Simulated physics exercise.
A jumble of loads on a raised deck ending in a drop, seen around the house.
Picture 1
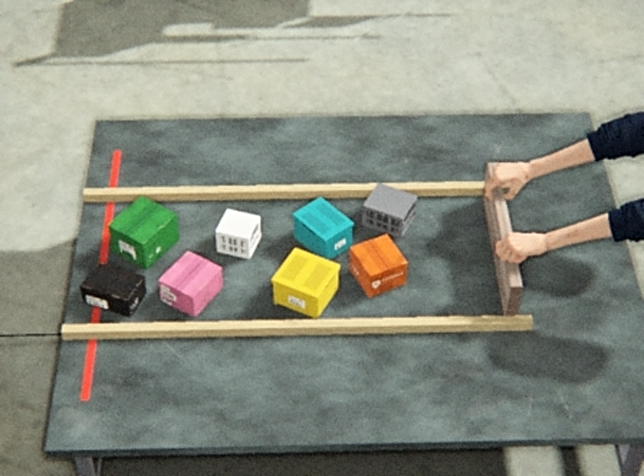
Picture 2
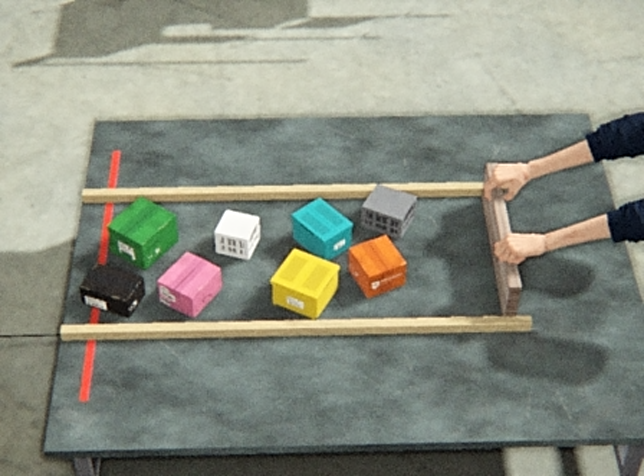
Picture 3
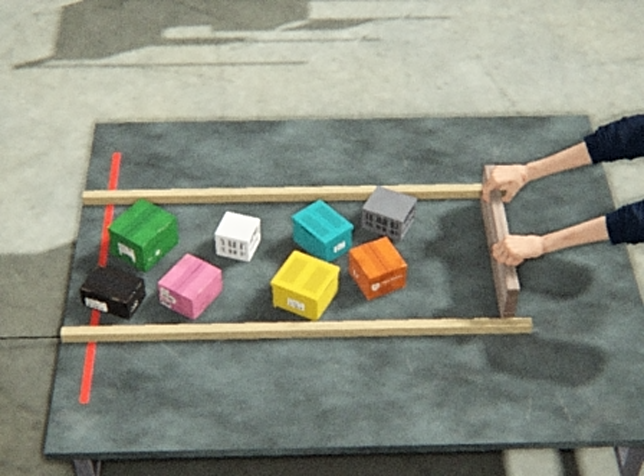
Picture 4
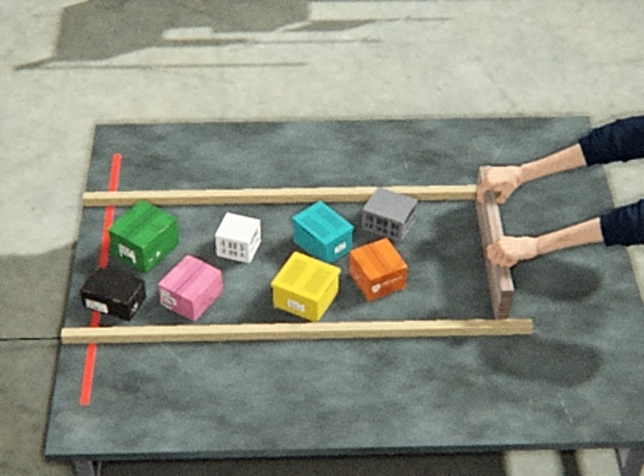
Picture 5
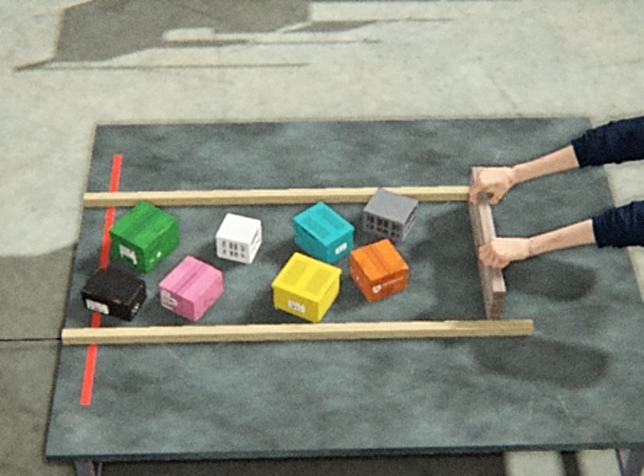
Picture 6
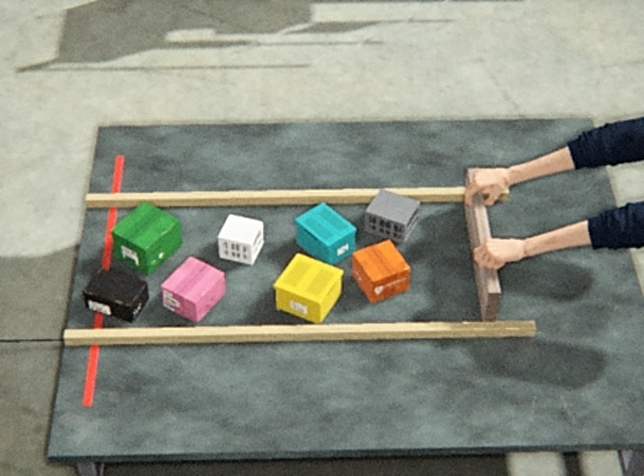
Two hands gripped a plank at the right end of a dark table and slid it slightly left between two wooden rails, while the colorful boxes ahead of it stayed where they were.
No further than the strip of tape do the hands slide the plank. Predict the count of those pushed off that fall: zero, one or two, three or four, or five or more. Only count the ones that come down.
I expect five or a larger number to end up below.
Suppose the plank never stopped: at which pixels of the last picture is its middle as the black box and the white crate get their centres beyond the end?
The middle would be close to (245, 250) and then close to (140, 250).
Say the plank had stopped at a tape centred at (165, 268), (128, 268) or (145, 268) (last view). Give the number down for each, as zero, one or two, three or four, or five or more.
Either three or four; 5 or more; 3 or 4.
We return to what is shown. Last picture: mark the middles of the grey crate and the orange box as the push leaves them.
The grey crate at (87, 226), the orange box at (81, 270).
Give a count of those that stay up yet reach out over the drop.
My count gives 2.
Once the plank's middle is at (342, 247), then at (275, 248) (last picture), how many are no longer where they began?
At first I count 5, and then 8.
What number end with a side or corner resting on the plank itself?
The count in contact is 2.
Soon after, none off yet; black box at rest near (116, 295); green box at rest near (146, 238); pink parcel at rest near (194, 290).
After that, none off yet; black box displaced a little near (99, 295); green box displaced a little near (125, 234); pink parcel displaced about its own width near (154, 287).
And then, one off so far; black box off the edge near (16, 354); green box tilting a little near (66, 227); pink parcel displaced well along near (61, 285).
In the end, the number that fall off is five or more; gone, turquoise tote, yellow tote, white crate, pink parcel, green box and black box.
